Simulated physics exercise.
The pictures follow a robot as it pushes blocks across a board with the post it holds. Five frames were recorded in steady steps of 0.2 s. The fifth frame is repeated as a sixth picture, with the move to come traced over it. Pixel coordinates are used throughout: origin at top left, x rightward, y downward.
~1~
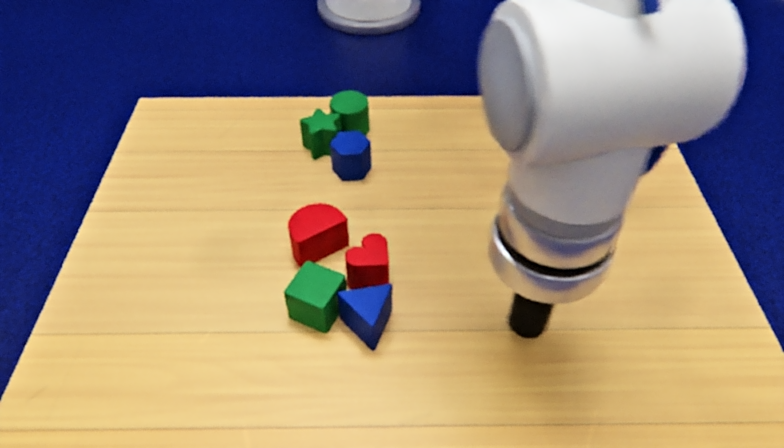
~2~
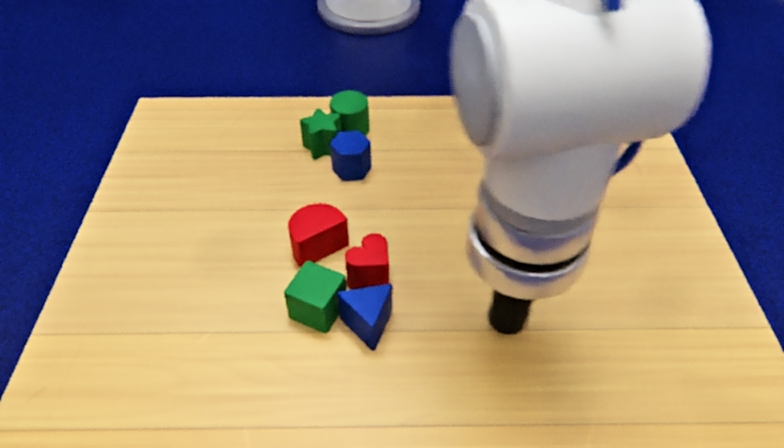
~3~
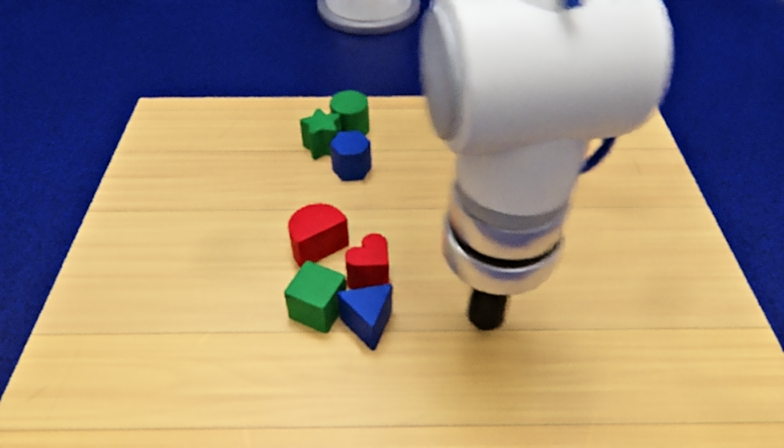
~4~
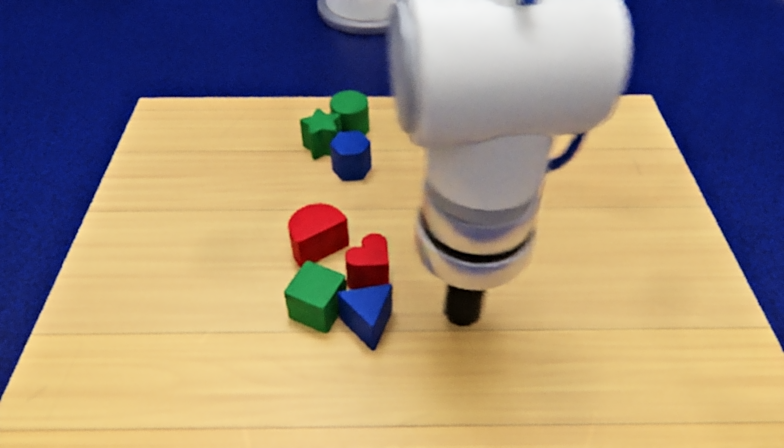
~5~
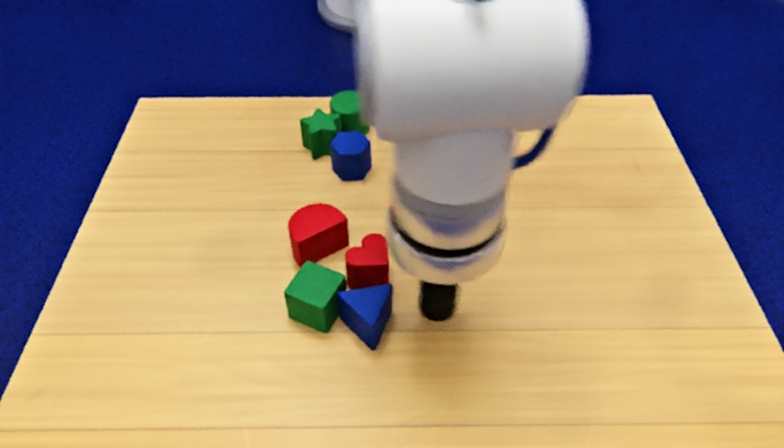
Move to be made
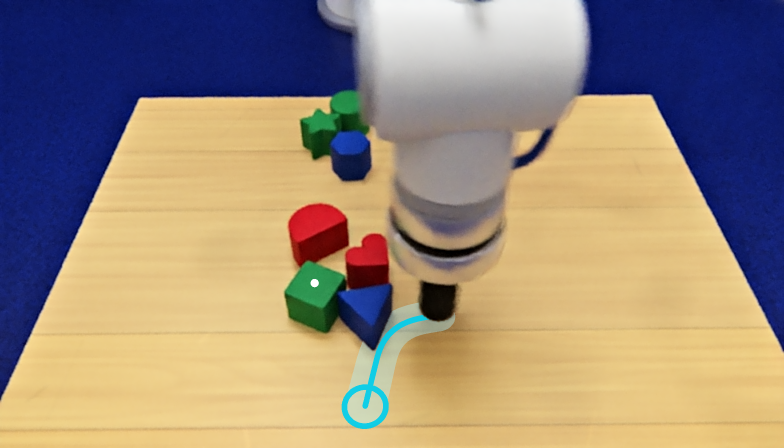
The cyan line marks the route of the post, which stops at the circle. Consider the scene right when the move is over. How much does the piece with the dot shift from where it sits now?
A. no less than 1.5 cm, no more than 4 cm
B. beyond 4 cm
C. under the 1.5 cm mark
My pick is C.
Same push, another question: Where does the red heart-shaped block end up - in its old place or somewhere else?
Once the path is done, it remains where it sat before.
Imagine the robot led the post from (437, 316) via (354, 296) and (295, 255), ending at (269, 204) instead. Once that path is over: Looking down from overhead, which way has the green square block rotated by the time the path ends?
Looking down, my answer is that the green square block rotates anticlockwise.
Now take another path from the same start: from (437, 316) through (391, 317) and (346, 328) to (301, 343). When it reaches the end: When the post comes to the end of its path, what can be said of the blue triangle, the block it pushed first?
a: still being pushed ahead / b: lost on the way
a (still being pushed ahead)
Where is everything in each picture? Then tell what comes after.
The first picture shows lower end of the post (527, 323), tops of blocks, green square block (315, 283), blue triangle (367, 300), red heart-shaped block (370, 251).
The second picture shows post (507, 319), blocks as before.
The third picture shows post (486, 315), blocks as before.
The fourth picture shows post (462, 311), blocks as before.
The fifth picture shows post (437, 306), green square block (315, 283), blue triangle (367, 300), red heart-shaped block (370, 251).
The drawn path runs from (437, 316) through (396, 328) and (376, 363) to (365, 406); the dot is on the green square block.
On the path given first. One third of the way, post (394, 320); green square block (310, 283); blue triangle (357, 302).
Two thirds of the way, post (375, 356); green square block (306, 282), turned 20° clockwise; blue triangle (346, 310).
At the end, post (365, 398); green square block (306, 282), turned 20° clockwise; blue triangle (346, 310); red heart-shaped block not moved.
